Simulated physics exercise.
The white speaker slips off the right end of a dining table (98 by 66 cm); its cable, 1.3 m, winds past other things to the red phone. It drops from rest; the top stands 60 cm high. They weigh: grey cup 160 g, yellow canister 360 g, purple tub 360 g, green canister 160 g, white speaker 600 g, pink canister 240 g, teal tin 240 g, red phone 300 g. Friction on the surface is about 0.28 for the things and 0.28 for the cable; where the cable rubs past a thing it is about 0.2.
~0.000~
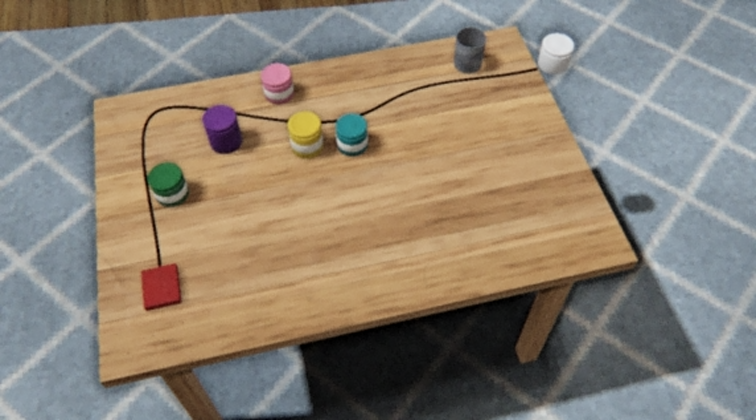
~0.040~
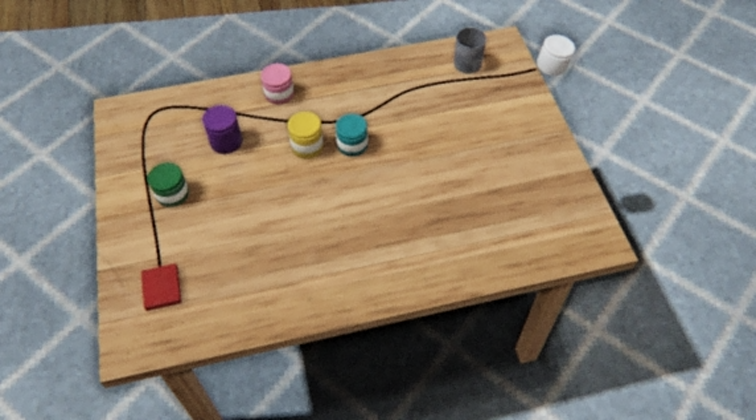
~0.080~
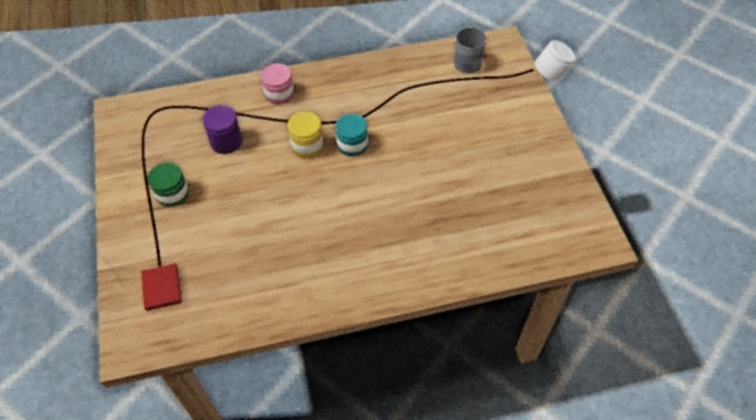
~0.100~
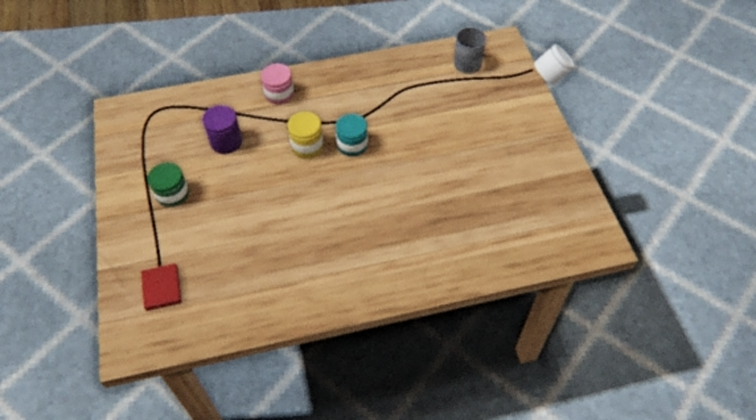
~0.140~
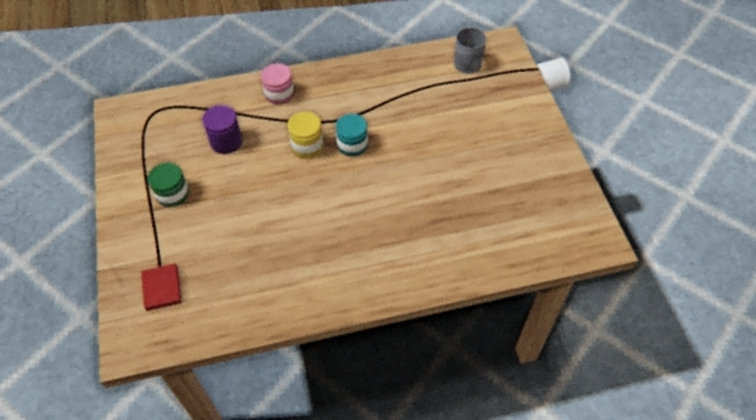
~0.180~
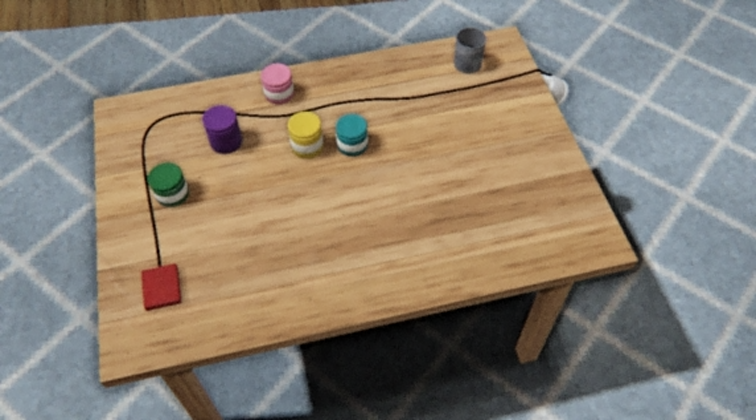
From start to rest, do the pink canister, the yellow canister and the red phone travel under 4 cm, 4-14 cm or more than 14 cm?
In order: The pink canister hardly moves; the yellow canister stays in the low band; the red phone ends far away.
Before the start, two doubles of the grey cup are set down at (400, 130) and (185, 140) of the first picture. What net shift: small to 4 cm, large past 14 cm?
In that order: Small, large.
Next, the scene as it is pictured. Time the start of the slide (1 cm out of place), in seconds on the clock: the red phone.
About: Red phone 0.30 s.
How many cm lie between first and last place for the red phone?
About: Red phone 45 cm.
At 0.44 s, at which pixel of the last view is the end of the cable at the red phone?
Around (187, 208).
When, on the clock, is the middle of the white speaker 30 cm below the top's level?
That is: 0.32 s.
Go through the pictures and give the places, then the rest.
Pink canister (276, 74); yellow canister (304, 123); red phone (160, 285); cable runs through (377, 108) (262, 118) (150, 117) (152, 213), in the first frame.
White speaker (559, 45); cable runs through (262, 118), in the second frame.
White speaker (555, 61); cable runs through (262, 118), in the third frame.
White speaker (555, 65); cable runs through (262, 118), in the fourth frame.
White speaker (553, 76); cable runs through (262, 118), in the fifth frame.
Pink canister (276, 74); yellow canister (304, 123); red phone (160, 285); cable runs through (506, 79) (394, 99) (278, 116) (160, 120), in the sixth frame.
After 0.4 s, the cable's tail end at (187, 208); red phone 14 cm off its start, green canister 17 cm off its start, purple tub 11 cm off its start.
After 0.7 s, the cable's tail end at (233, 140); red phone 36 cm off its start, green canister 31 cm off its start, purple tub 20 cm off its start.
After 0.9 s, the cable's tail end at (242, 120); red phone 44 cm off its start at (229, 105), green canister 32 cm off its start at (328, 203), purple tub 21 cm off its start at (295, 168).
After 1.2 s, the cable's tail end at (242, 120); red phone 44 cm off its start, green canister 32 cm off its start, purple tub 21 cm off its start.
After 2.4 s, the cable's tail end at (242, 120); red phone 44 cm off its start at (229, 105), yellow canister 0 cm off its start at (304, 124), pink canister 0 cm off its start at (276, 74), green canister 32 cm off its start at (328, 203).
